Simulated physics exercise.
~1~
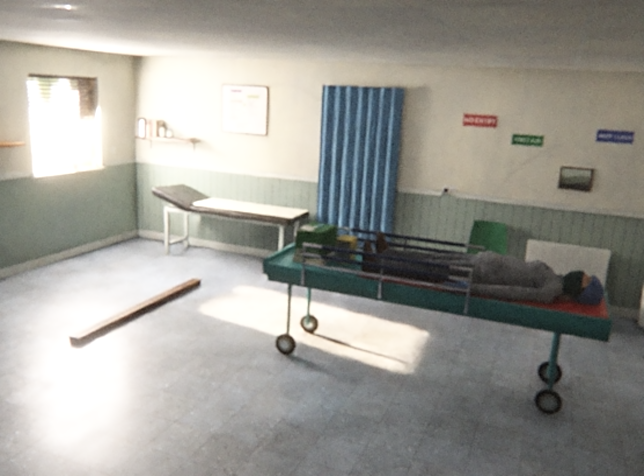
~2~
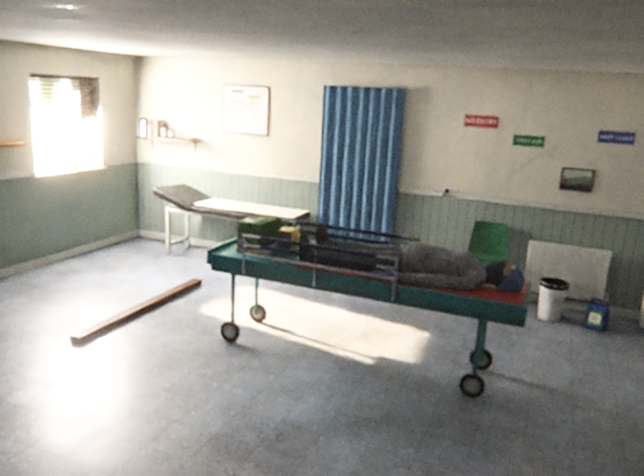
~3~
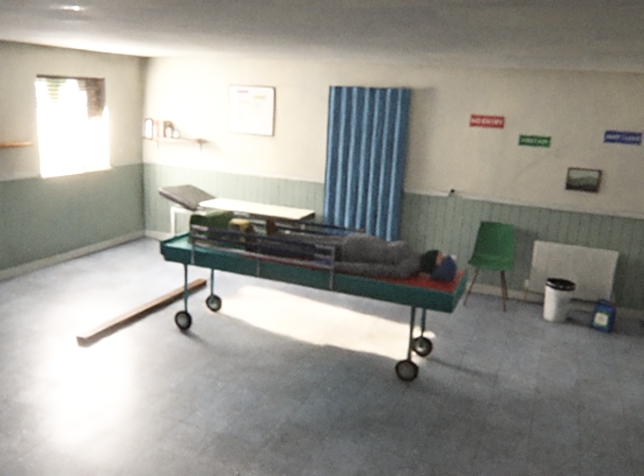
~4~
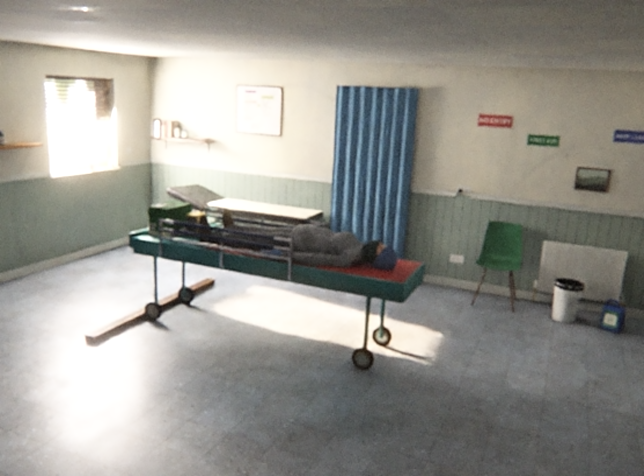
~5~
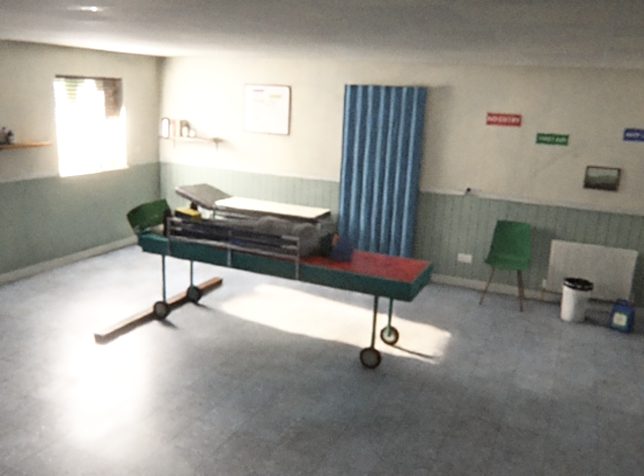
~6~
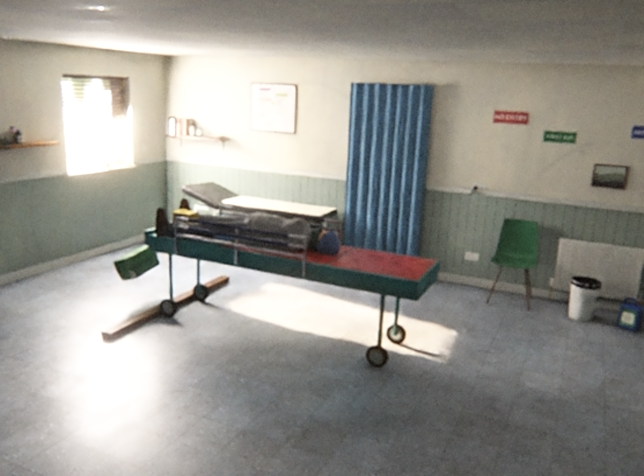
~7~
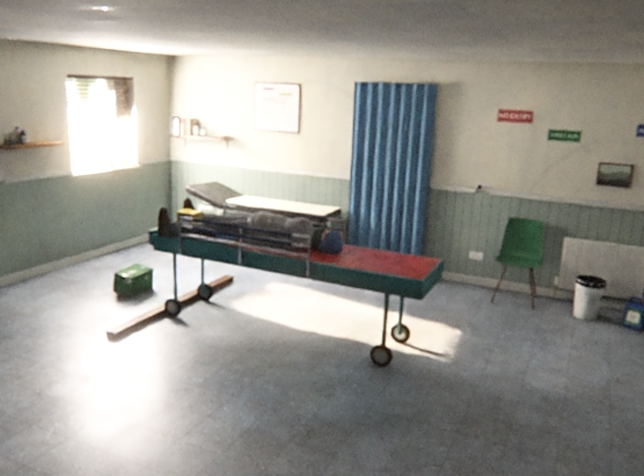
A trolley carrying a person rolls left and stops, and a green holdall tumbles off.
